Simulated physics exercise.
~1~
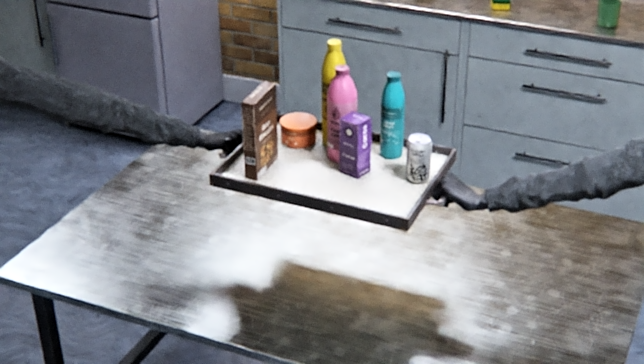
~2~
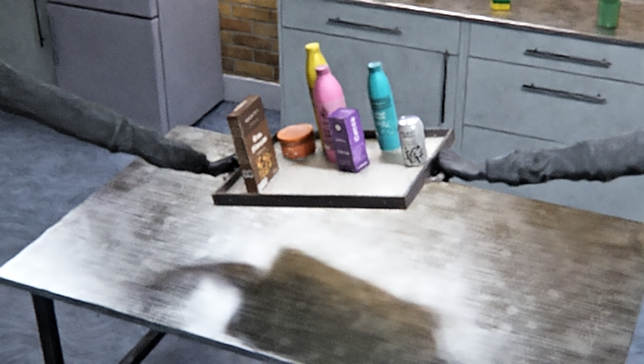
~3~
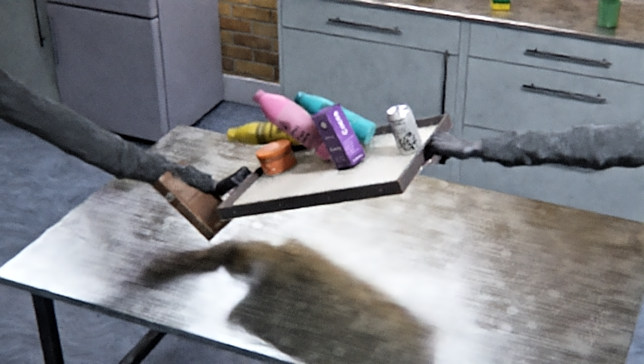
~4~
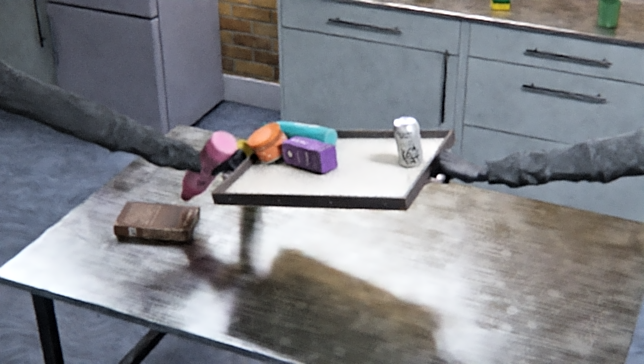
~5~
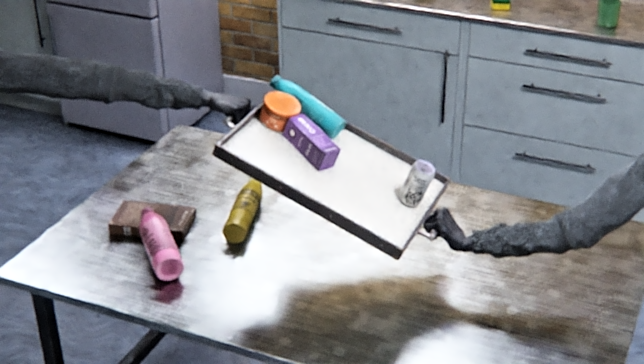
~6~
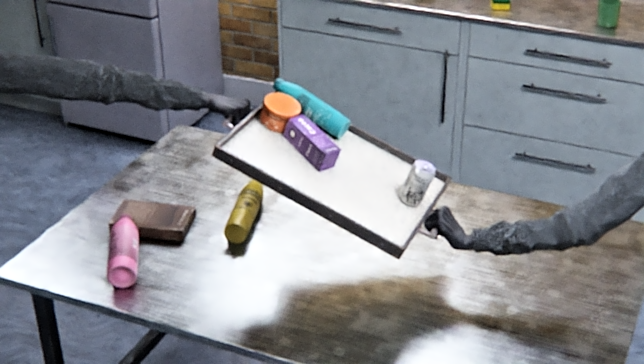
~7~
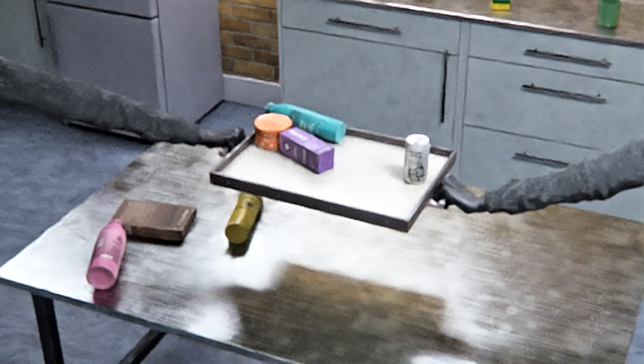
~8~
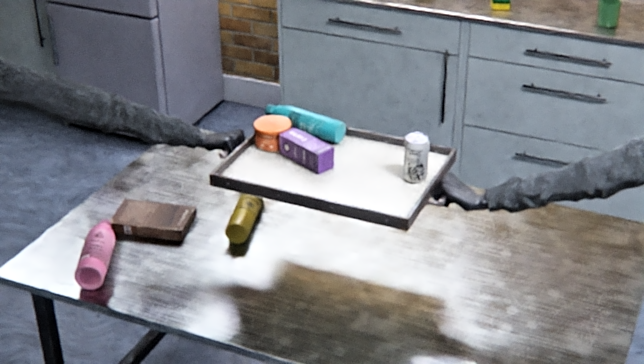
Two dark-sleeved arms hold a rimmed serving tray above a worn table in a kitchen with grey-blue cabinets, seen from slightly above. On it stand a brown packet, orange tub, yellow, pink and turquoise bottles, purple carton and white can. The arms tip the tray steeply down to the left, and the packet topples off while the bottles fall over. The pink and yellow bottles follow onto the table, and the carton tips over. The tray then tilts right and returns level, the pink bottle rolling left, with the can and shifted tub still upright beside the fallen turquoise bottle and carton.
